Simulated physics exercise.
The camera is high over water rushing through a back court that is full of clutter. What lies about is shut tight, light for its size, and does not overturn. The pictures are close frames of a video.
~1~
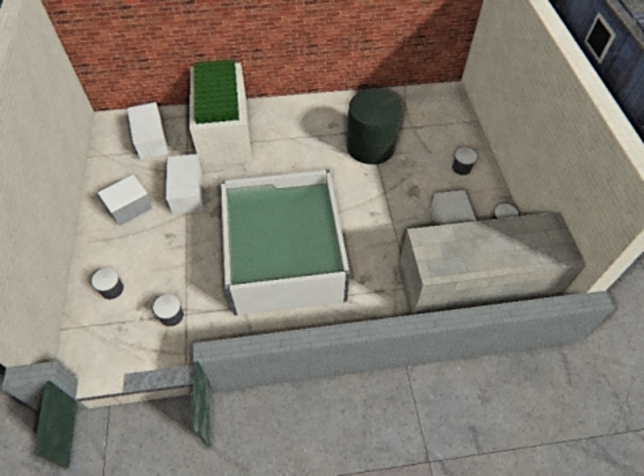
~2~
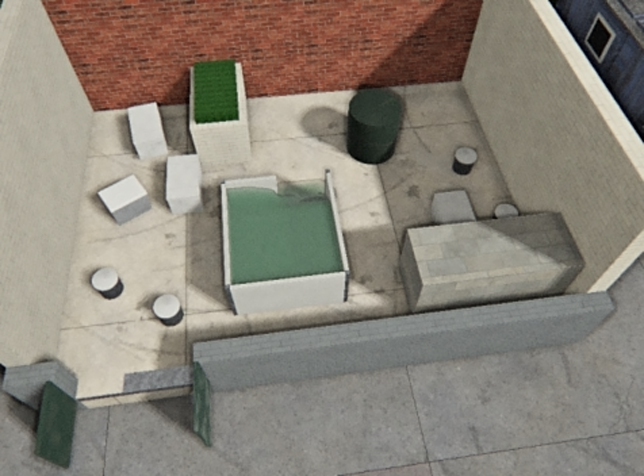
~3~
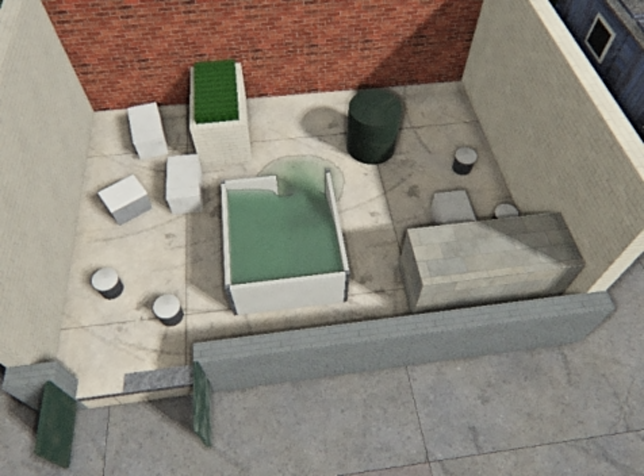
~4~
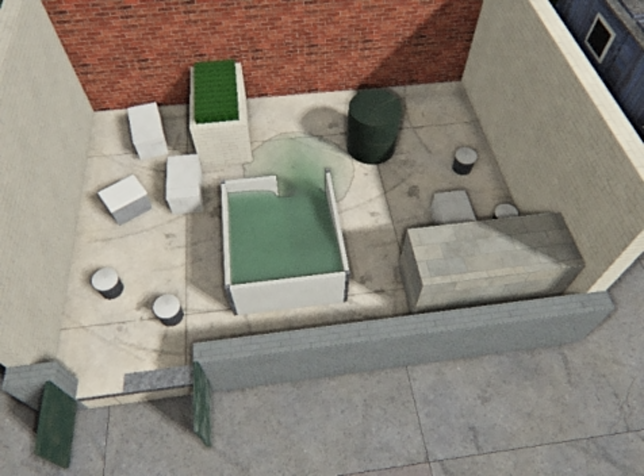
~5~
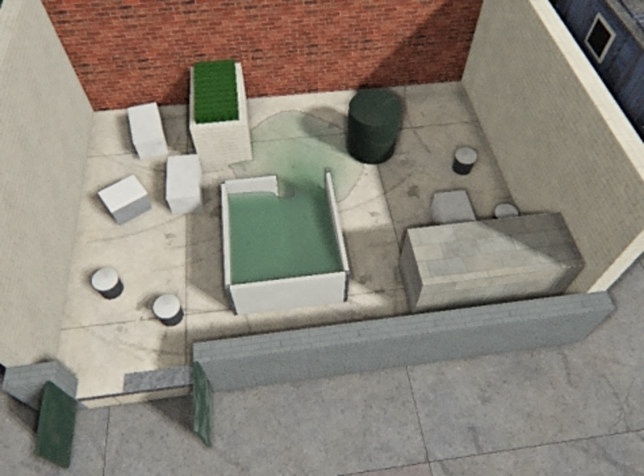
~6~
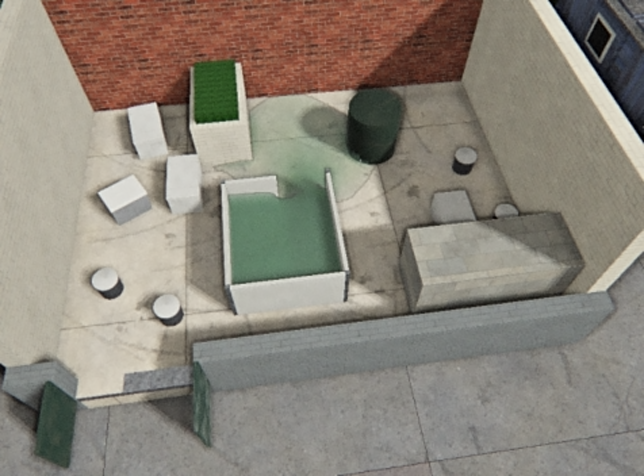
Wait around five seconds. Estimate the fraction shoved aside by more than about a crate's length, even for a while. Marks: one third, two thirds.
It is under a third.
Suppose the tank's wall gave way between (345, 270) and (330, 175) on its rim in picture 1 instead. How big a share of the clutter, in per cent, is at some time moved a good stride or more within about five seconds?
Some 40 per cent.
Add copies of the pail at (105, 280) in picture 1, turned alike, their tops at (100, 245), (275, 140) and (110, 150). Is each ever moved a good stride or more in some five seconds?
In that order: No, swept aside, less than that.
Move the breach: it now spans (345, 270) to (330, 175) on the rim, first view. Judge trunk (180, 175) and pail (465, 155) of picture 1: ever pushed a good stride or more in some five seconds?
One after the other: Under that, swept aside.
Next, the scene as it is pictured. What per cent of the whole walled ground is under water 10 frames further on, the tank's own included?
I make it 40 per cent.
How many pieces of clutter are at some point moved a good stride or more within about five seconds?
2 of them.
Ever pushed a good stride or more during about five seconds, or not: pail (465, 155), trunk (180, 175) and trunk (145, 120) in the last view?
One after the other: That far or more, not that far, less than that.
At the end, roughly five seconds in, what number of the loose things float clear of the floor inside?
It comes to 3.
A moment on, 0 of 8 are well off their spots; 0 afloat.
Next, 0 of 8 are well off their spots; 0 afloat.
Later, 0 of 8 are well off their spots; 1 afloat.
In the end, 2 of 8 are well off their spots, and 2 have been at some point; 3 afloat.
